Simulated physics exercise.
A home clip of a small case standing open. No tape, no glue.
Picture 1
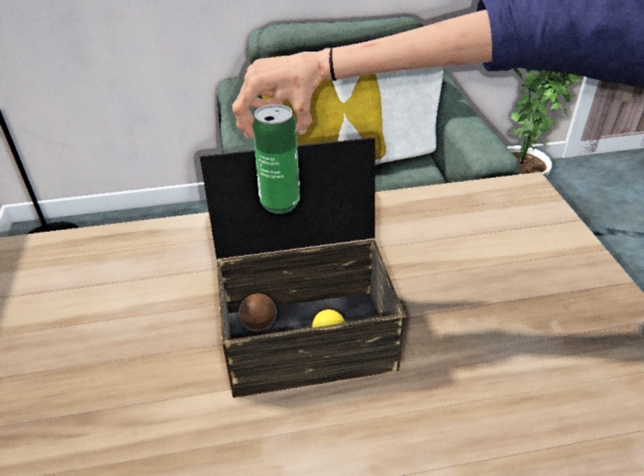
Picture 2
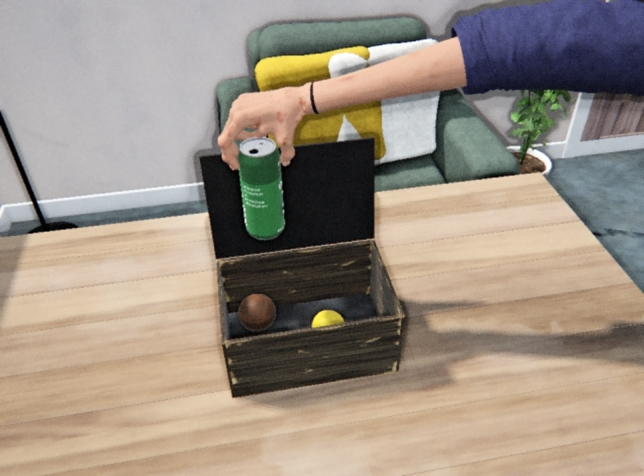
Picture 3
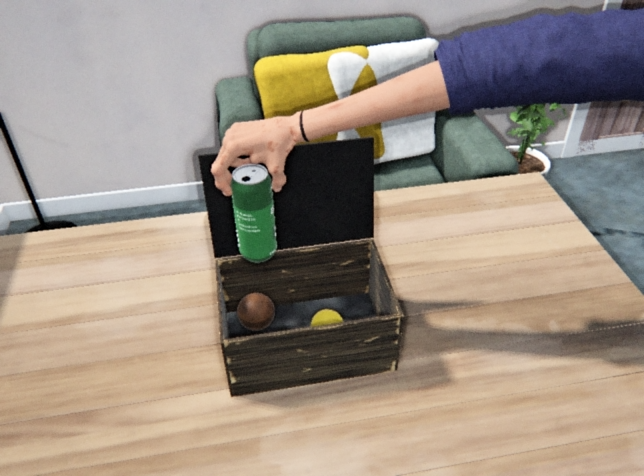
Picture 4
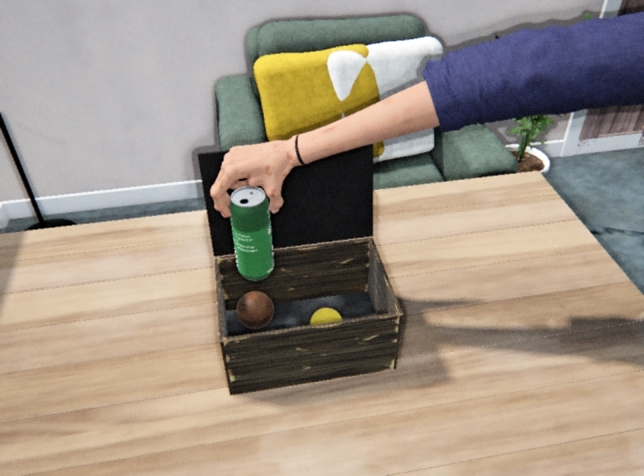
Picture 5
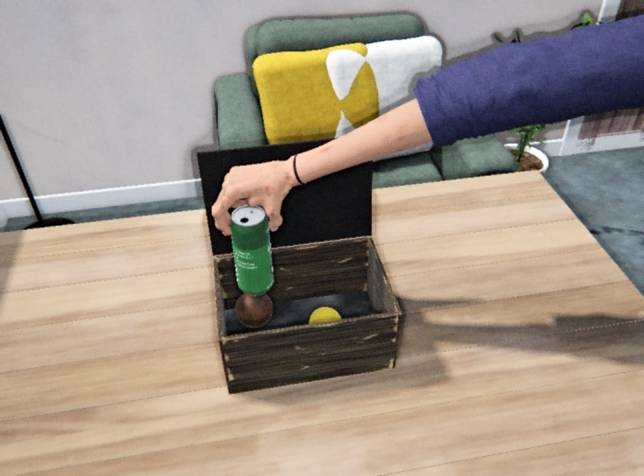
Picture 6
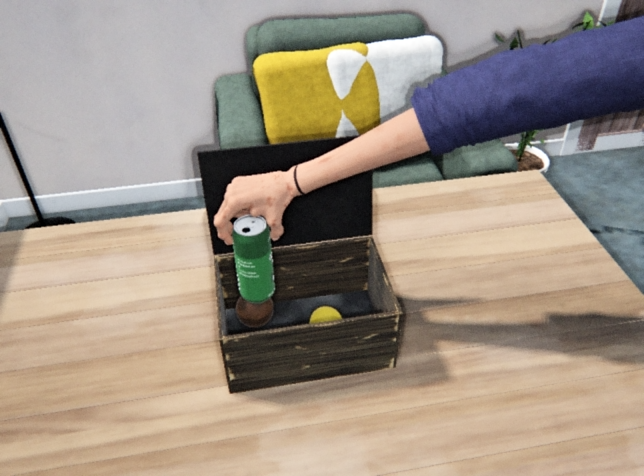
A hand with a dark wristband and a navy sleeve reaches in from the upper right over a light wooden table, seen from above at an angle, with a green armchair behind. On the table stands an open dark wooden case, a brown ball at its left and a yellow ball near its middle. The hand moves a green can slightly left and lowers it upright into the case's left side, still gripping it.
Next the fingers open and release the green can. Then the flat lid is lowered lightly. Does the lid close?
It sits on the rim.
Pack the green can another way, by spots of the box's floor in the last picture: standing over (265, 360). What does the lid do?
Then it stays ajar.
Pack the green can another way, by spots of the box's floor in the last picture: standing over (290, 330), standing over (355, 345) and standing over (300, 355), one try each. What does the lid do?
First, it will not close; second, it is held up; third, it will not close.
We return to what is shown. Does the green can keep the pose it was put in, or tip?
The green can ends up tilted.
Then, 0.50 s later than the last frame, green can tilted by 63° near (301, 277).
Then, 1.10 s later than the last frame, lid starting down; green can on its side near (329, 299); yellow lemon moved about its own width.
Then, 1.60 s later than the last frame, lid 57° above the rim; green can on its side near (329, 300); yellow lemon moved about its own width.
Then, 2.00 s later than the last frame, lid 16° above the rim; green can on its side near (329, 300); yellow lemon moved about its own width.
When it is over, lid shut; lying over in the box, green can; moved from the start, yellow lemon; brown ball as before. End places, in pixels of the last picture, green can near (330, 301).
